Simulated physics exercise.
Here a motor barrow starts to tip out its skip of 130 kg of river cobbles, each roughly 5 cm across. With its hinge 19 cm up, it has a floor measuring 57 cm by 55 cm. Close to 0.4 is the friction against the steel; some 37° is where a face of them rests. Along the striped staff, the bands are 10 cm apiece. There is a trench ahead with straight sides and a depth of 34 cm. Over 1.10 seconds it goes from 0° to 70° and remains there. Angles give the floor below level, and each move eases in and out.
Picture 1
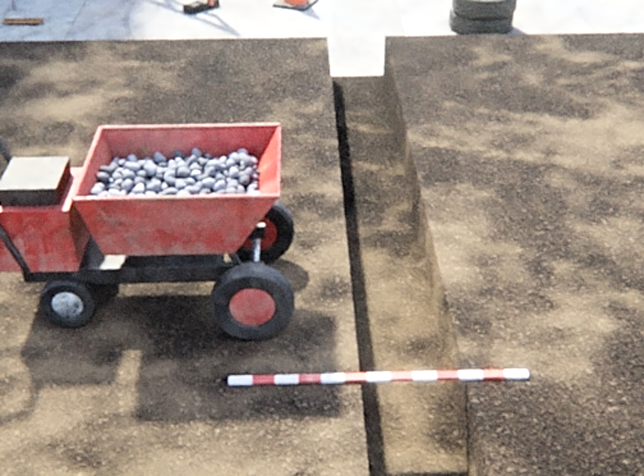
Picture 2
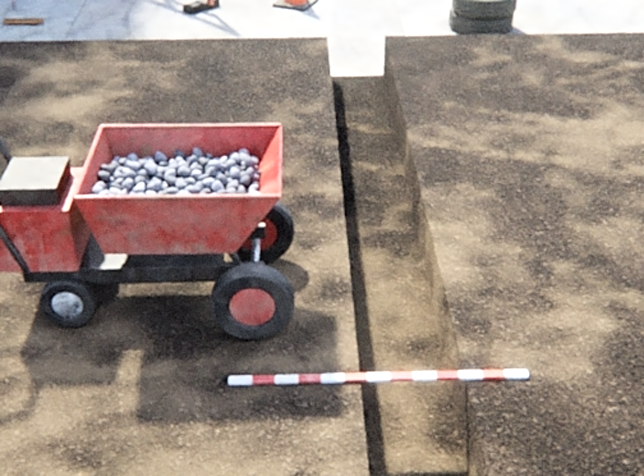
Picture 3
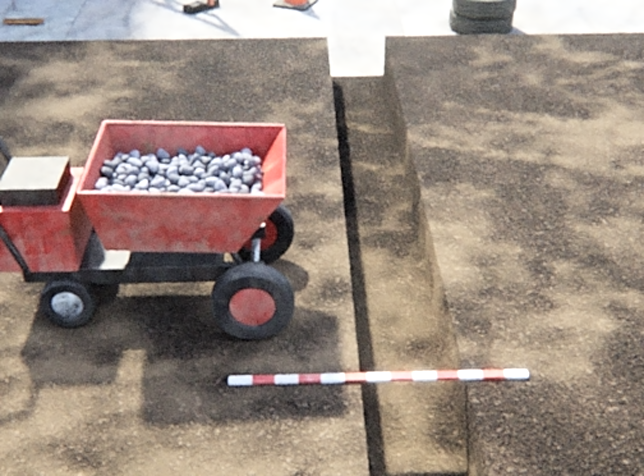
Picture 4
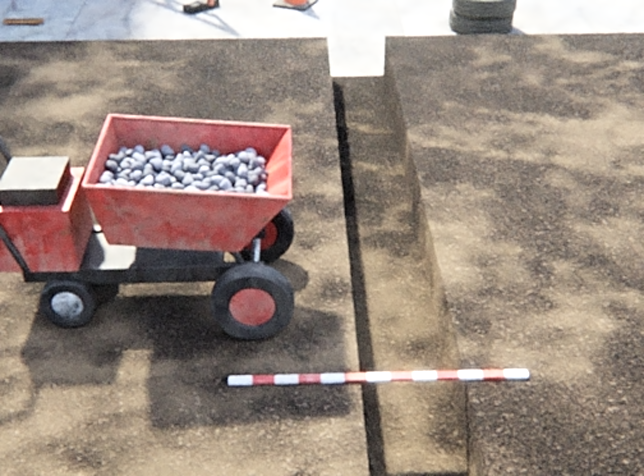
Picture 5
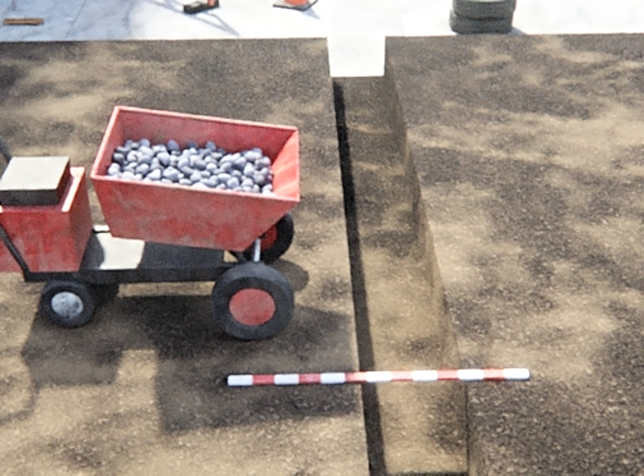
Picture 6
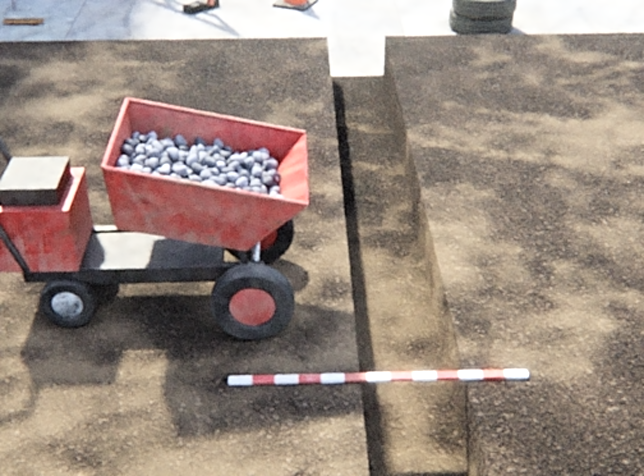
A red motor barrow slowly tilts its skip of grey cobbles toward the trench at right.
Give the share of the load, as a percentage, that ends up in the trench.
89 %.
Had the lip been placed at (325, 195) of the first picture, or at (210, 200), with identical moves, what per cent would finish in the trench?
Roughly 50 percent for the first, and 85 percent for the second.
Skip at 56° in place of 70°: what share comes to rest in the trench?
Share in trench: Approx. 35%.
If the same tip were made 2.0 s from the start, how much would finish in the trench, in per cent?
It would be near 95 percent.
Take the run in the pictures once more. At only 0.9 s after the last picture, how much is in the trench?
Close to 25 per cent has got there by then.
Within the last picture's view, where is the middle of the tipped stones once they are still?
Look at roughly (410, 336).
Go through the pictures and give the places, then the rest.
In the first picture, lip at (278, 196), floor tilted 0°, highest stones at (177, 169).
In the second picture, the skip is at 1°, its lip at (280, 197); the top of the load is at (177, 168).
In the third picture, the skip is at 2°, its lip at (284, 197); the top of the load is at (168, 166).
In the fourth picture, the skip is at 5°, its lip at (290, 199); the top of the load is at (152, 163).
In the fifth picture, the skip is at 9°, its lip at (298, 201); the top of the load is at (152, 157).
In the sixth picture, lip at (307, 205), floor tilted 13°, highest stones at (154, 150).
Then, 0.5 s after the last picture the floor is at 59°, 100 % in the skip; the foremost stones are at (359, 235).
Then, 0.9 s after the last picture the floor is at 70°, 75 % in the skip, 24 % in the trench, 1 % past the trench; the foremost stones are at (459, 288).
Then, 1.2 s after the last picture the floor is at 70°, 38 % in the skip, 51 % in the trench, 11 % past the trench; the foremost stones are at (541, 296).
Then, 3.2 s after the last picture the floor is at 70°, 0 % in the skip, 89 % in the trench, 11 % past the trench; the foremost stones are at (606, 307).
